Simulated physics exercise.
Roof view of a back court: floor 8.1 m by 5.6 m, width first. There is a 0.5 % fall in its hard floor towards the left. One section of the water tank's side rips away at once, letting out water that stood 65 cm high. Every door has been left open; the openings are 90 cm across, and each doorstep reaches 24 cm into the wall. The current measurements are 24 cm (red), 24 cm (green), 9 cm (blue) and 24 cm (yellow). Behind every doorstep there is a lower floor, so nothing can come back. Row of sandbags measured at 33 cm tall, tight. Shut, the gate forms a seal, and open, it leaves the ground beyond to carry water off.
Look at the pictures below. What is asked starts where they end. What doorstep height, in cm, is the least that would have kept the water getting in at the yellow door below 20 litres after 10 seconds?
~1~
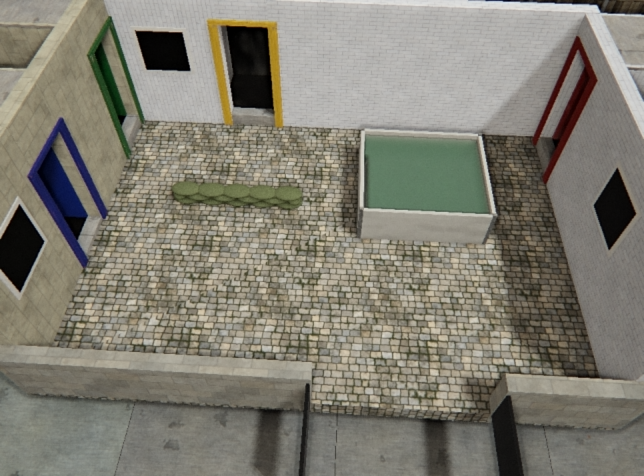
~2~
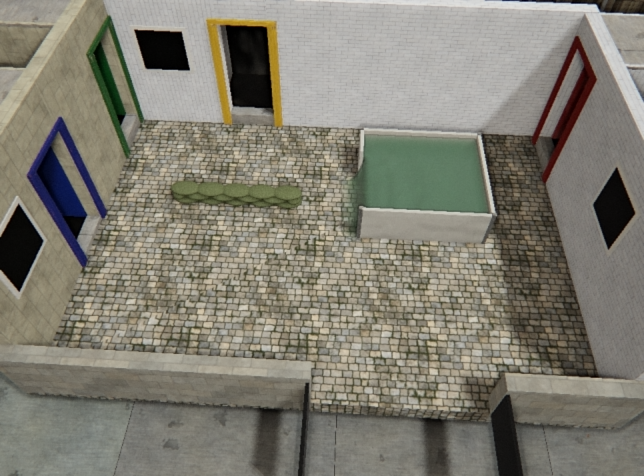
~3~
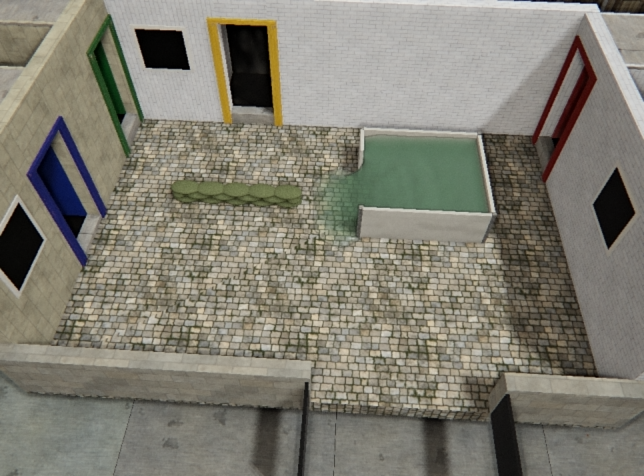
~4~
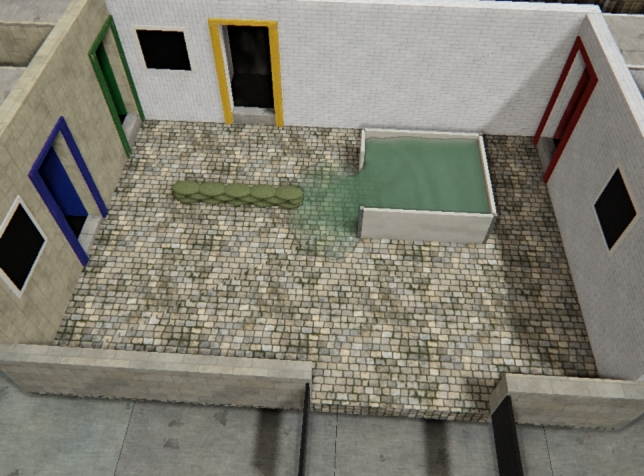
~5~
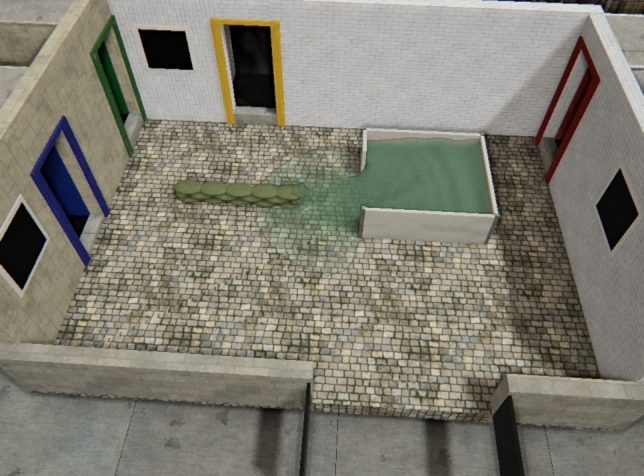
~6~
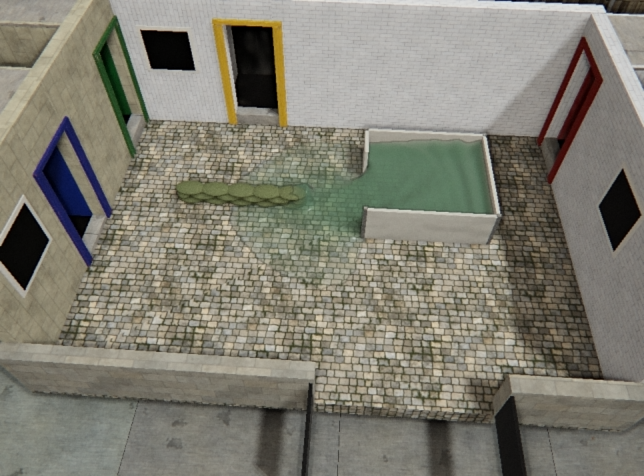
The least height is about 11 cm.
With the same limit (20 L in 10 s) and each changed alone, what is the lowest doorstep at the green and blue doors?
Roughly 20 cm at green and 15 cm at blue.
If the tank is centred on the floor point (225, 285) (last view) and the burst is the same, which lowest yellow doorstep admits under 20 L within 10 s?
Roughly 6.0 cm is needed.
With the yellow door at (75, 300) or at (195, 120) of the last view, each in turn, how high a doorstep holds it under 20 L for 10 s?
Roughly 16 cm, then roughly 10.5 cm.
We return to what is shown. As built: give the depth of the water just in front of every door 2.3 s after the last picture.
Depths in cm - red: 0, green: 25, blue: 19, yellow: 14.
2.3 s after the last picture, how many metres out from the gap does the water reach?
Front distance: Approx. 5.8 m.
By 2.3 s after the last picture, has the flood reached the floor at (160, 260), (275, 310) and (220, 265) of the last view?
1: Awash; 2: Awash; 3: Awash.
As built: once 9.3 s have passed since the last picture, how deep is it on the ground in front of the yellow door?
Some 8.5 cm.
Then, 0.7 s after the last picture water covers 30 % of the floor, deepest (43 cm) near (311, 205); 2 cm at the yellow door, 0 litres in over its 24 cm doorstep.
Then, 2.3 s after the last picture water covers 50 % of the floor, deepest (34 cm) near (64, 358); 14 cm at the yellow door, 0 litres in over its 24 cm doorstep.
Then, 9.3 s after the last picture water covers 85 % of the floor, deepest (12 cm) near (243, 381); 9 cm at the yellow door, 0 litres in over its 24 cm doorstep.
At the yellow door as built, the water peaked near 17 cm, 1.5 s after the last picture.
With a doorstep of 9 cm, 36 litres would have come in within the 10 s; with 12 cm, 13 litres. So under 20 litres takes about 11 cm.
